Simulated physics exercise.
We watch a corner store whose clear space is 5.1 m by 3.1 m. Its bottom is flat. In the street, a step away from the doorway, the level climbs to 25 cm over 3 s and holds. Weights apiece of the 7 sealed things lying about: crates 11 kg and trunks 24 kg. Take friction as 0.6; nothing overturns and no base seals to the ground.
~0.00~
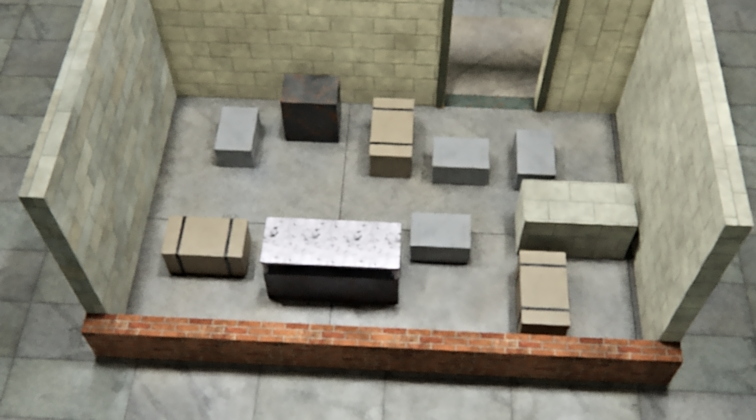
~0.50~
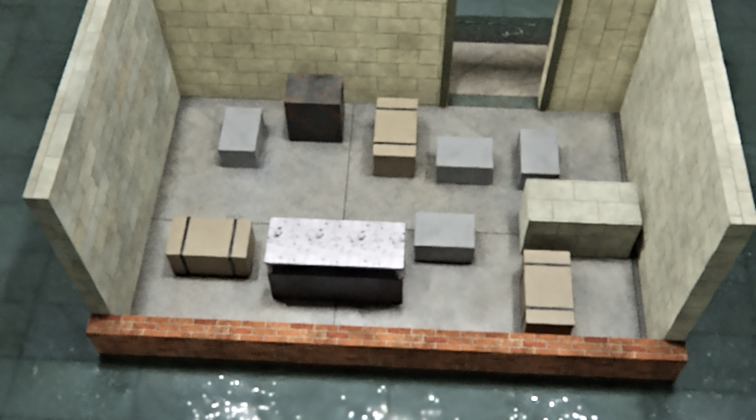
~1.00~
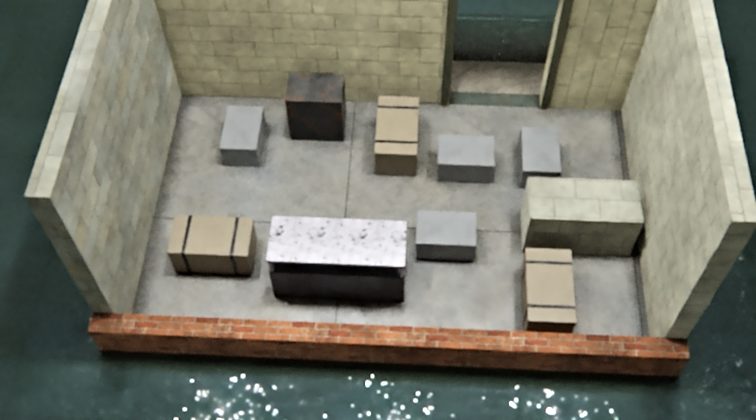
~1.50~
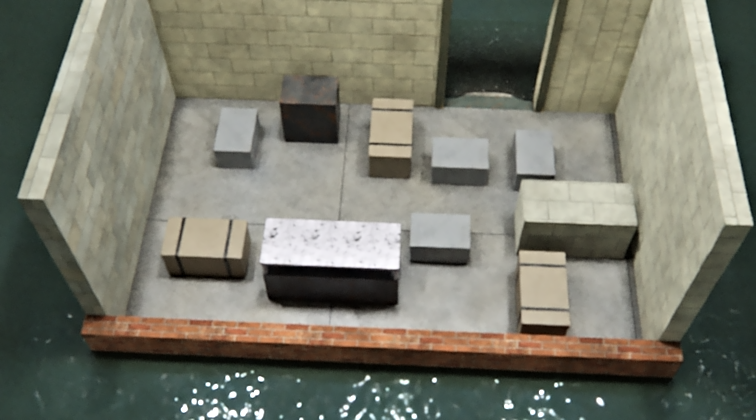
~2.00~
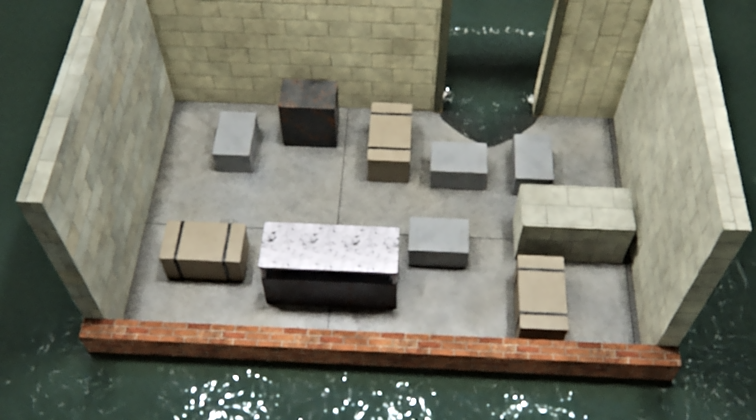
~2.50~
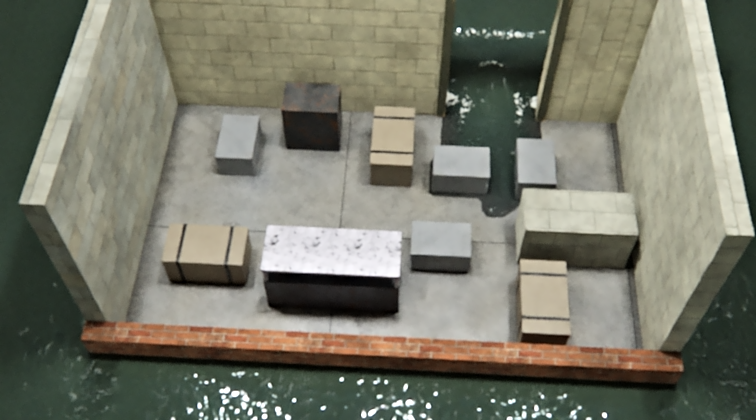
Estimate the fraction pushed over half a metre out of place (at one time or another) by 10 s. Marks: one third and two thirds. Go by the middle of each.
Share: From one to two thirds.
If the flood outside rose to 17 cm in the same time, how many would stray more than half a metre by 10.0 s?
In that case 3 of them.
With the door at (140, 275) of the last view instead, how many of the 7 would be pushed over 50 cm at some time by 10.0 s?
Then 5.
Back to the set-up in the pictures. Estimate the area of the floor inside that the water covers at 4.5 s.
Roughly 7.5 m2.
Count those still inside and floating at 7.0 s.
I count 3.
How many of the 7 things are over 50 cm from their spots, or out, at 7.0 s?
By then 2.
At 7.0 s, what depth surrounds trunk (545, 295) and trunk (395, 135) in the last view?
Roughly 10 and 3 cm.
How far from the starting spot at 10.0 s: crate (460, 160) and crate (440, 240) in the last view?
In turn: 200 cm, 250 cm.
After 3.5 s 1 of 7 are over 50 cm from their spots; 0 afloat.
After 4.5 s 3 of 7 are over 50 cm from their spots; 2 afloat.
After 7.0 s 2 of 7 are over 50 cm from their spots; 3 afloat.
After 10.0 s 3 of 7 are over 50 cm from their spots, and 3 have been at some point; 6 afloat.
